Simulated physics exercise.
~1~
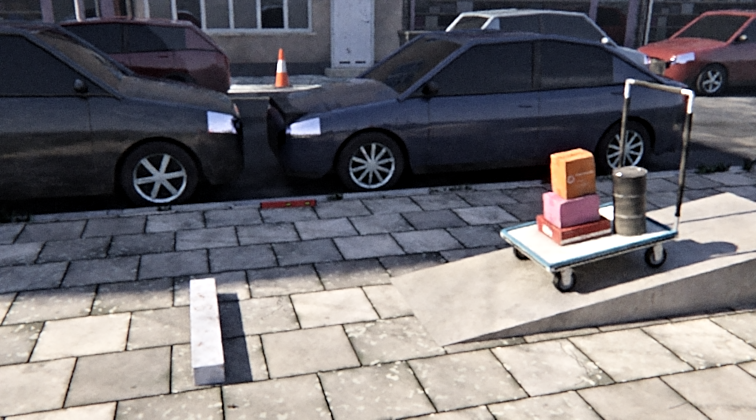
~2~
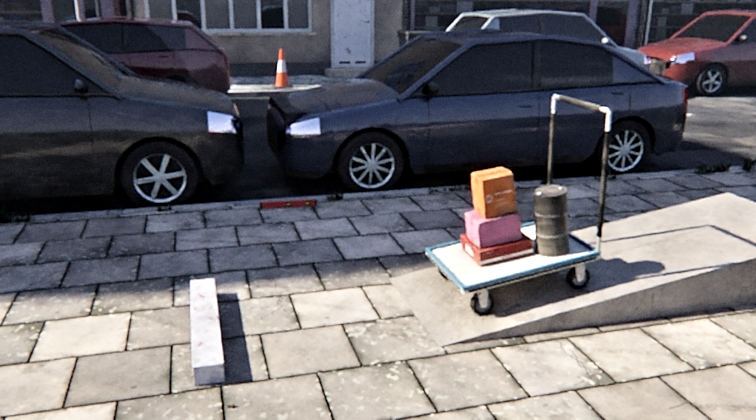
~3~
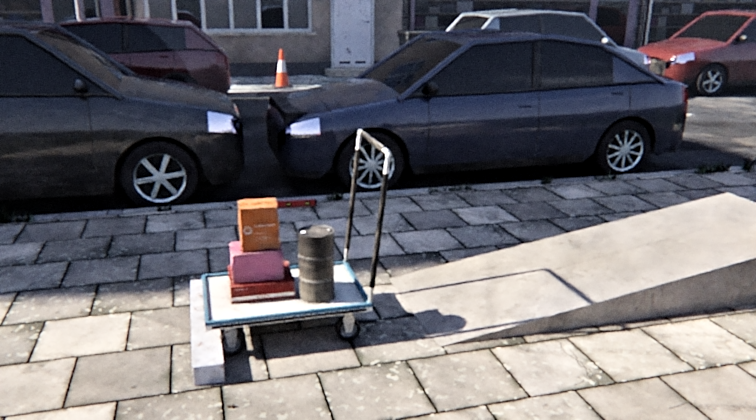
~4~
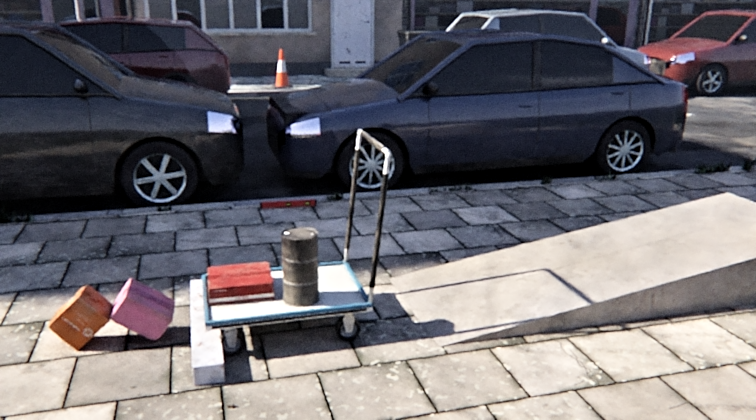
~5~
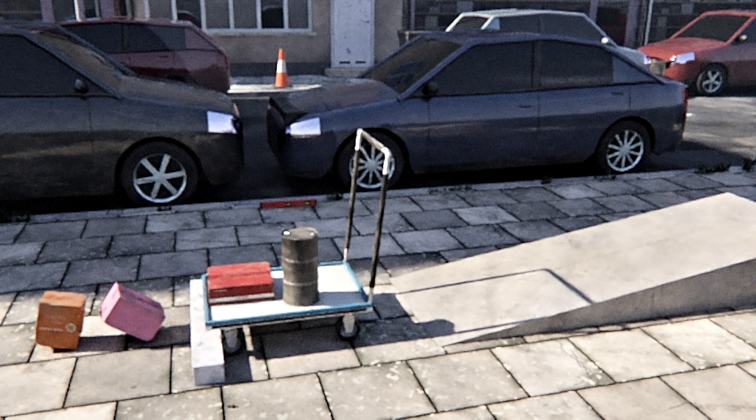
Trolley rolling left down a ramp into a kerb, throwing orange box and pink parcel off while black canister and red parcel stay aboard.
